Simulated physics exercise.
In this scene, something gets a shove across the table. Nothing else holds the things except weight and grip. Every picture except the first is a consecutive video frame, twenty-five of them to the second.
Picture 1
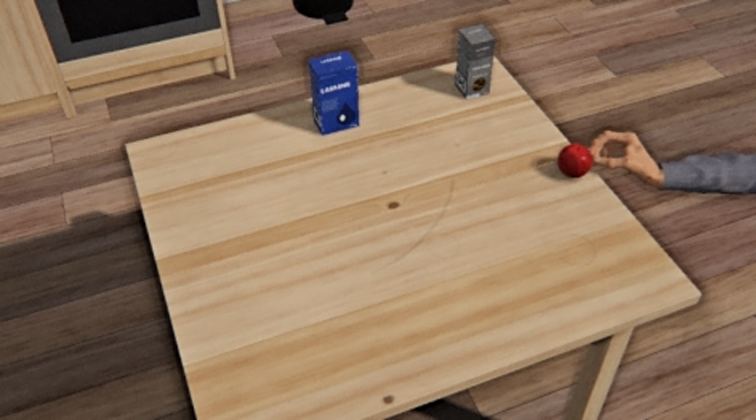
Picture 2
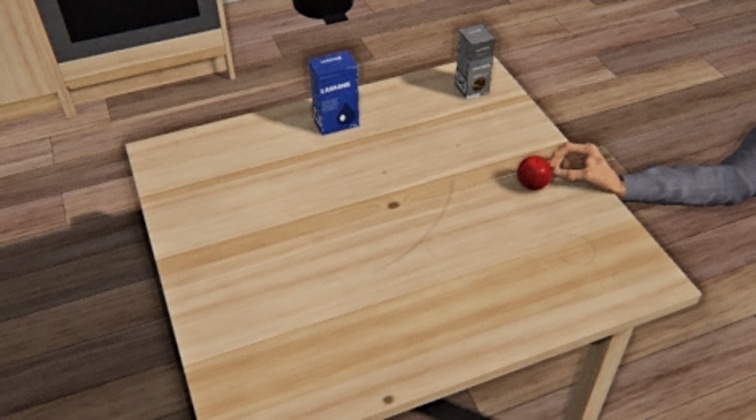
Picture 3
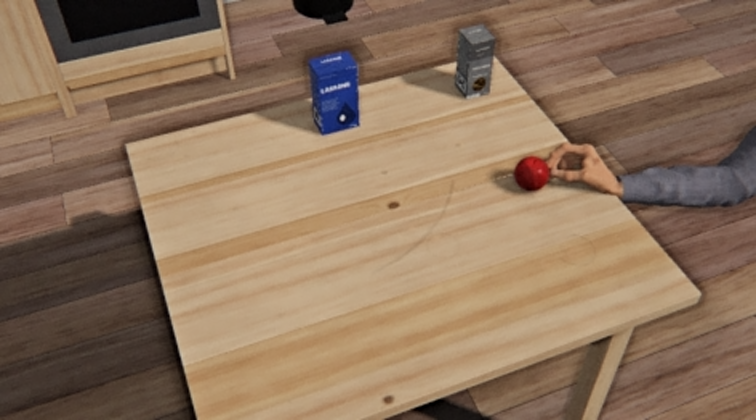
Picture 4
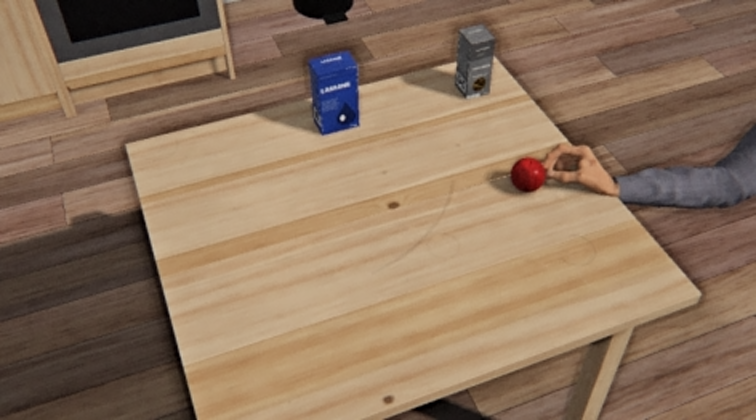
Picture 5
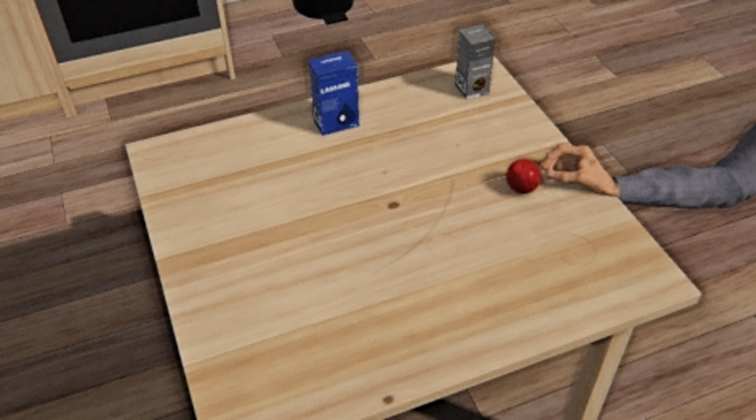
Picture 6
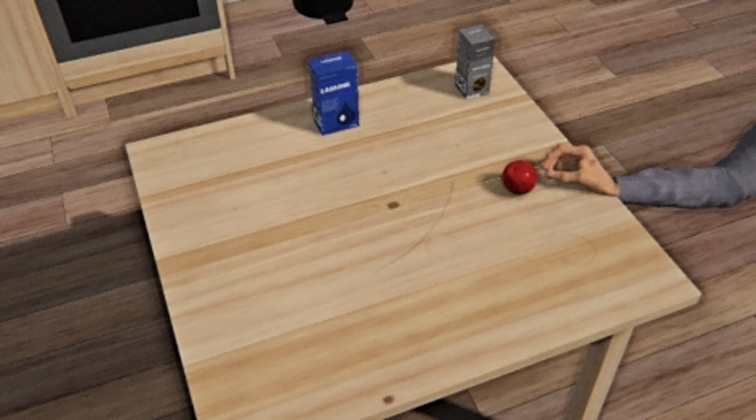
A hand pushes a red apple left across the wooden table, and it rolls slightly.
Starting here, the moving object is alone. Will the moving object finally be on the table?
Yes, it stays up there.
Then, 0.10 s after the last picture, red apple rolled a little near (510, 180).
Then, 0.30 s after the last picture, red apple rolled about its own width near (495, 185).
Then, 0.60 s after the last picture, red apple rolled about its own width near (480, 189).
At rest, moved from the start, red apple. Seen from the same camera at the end, red apple near (477, 190).
